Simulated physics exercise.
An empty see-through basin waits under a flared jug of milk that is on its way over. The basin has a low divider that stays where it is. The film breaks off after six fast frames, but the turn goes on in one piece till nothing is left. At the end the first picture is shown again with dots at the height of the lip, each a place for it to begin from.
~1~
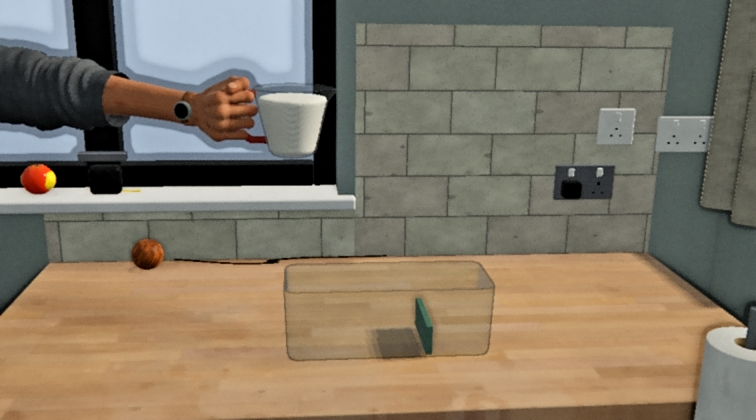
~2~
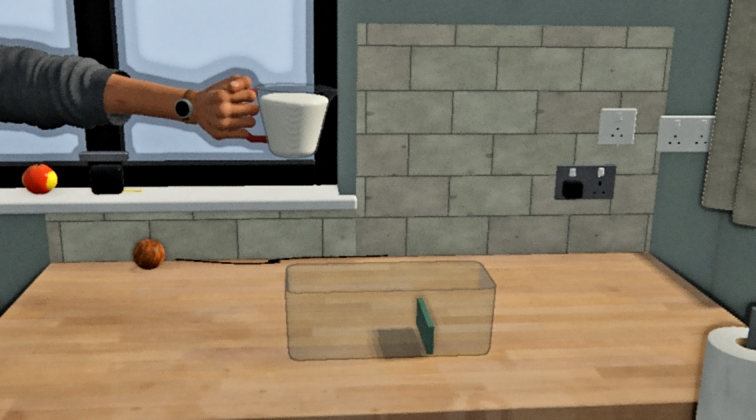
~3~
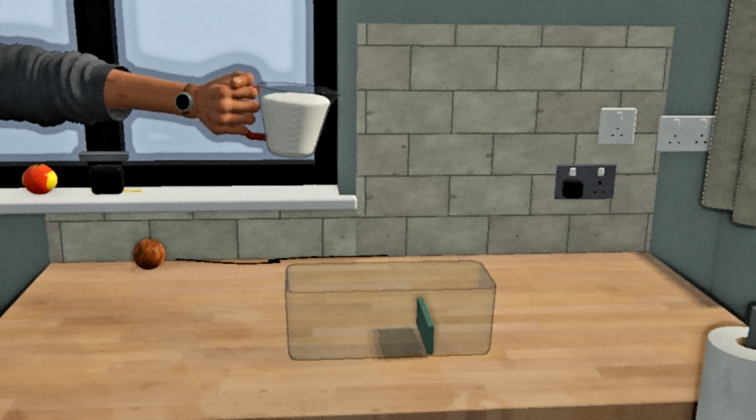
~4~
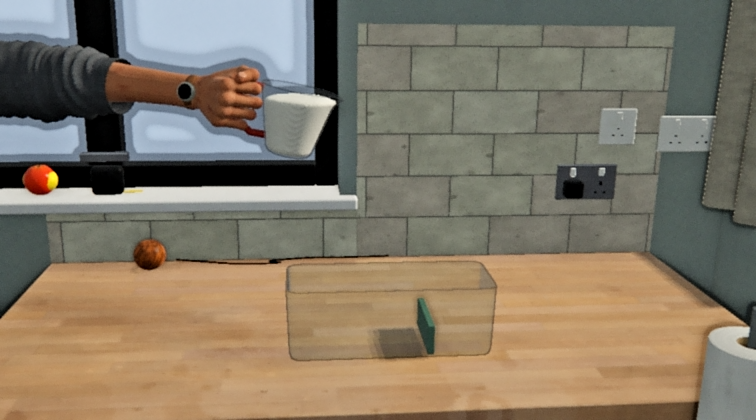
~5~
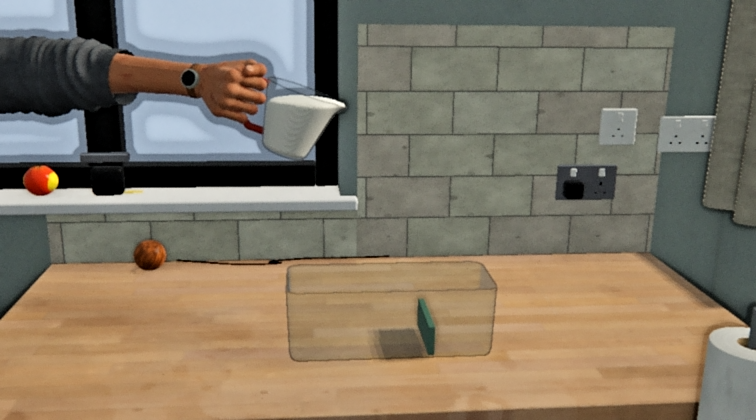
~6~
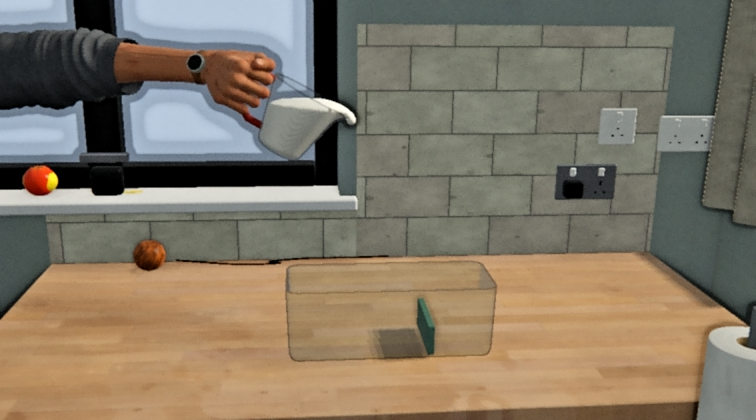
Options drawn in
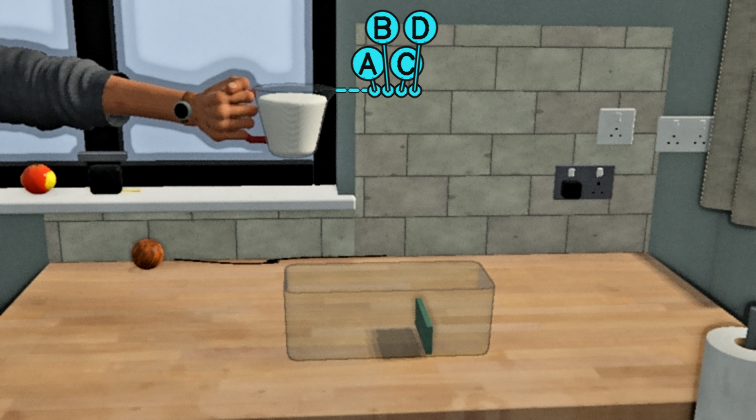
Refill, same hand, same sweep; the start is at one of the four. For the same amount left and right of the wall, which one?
Dot A.
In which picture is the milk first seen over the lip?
In picture 6.
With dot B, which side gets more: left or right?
The right side.
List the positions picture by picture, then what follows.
The first frame shows upright, lip at (337, 90); basin from (287, 359) to (489, 353); top of the wall at (424, 311); nothing has left yet.
The second frame shows upright, lip at (339, 91); nothing has left yet.
The third frame shows tipped about 5°, lip at (340, 94); nothing has left yet.
The fourth frame shows tipped about 11°, lip at (344, 99); nothing has left yet.
The fifth frame shows tipped about 20°, lip at (346, 107); nothing has left yet.
The sixth frame shows tipped about 30°, lip at (347, 116); milk is over the lip, down to (350, 121).
In cyan, A at (374, 90); B at (388, 90); C at (401, 90); D at (414, 90).
For dot A, about 48 % ends left of the wall and 49 % right of it; 3 % is lost outside.
For dot B, about 22 % ends left of the wall and 75 % right of it; 3 % is lost outside.
For dot C, about 18 % ends left of the wall and 79 % right of it; 3 % is lost outside.
For dot D, about 28 % ends left of the wall and 66 % right of it; 6 % is lost outside.
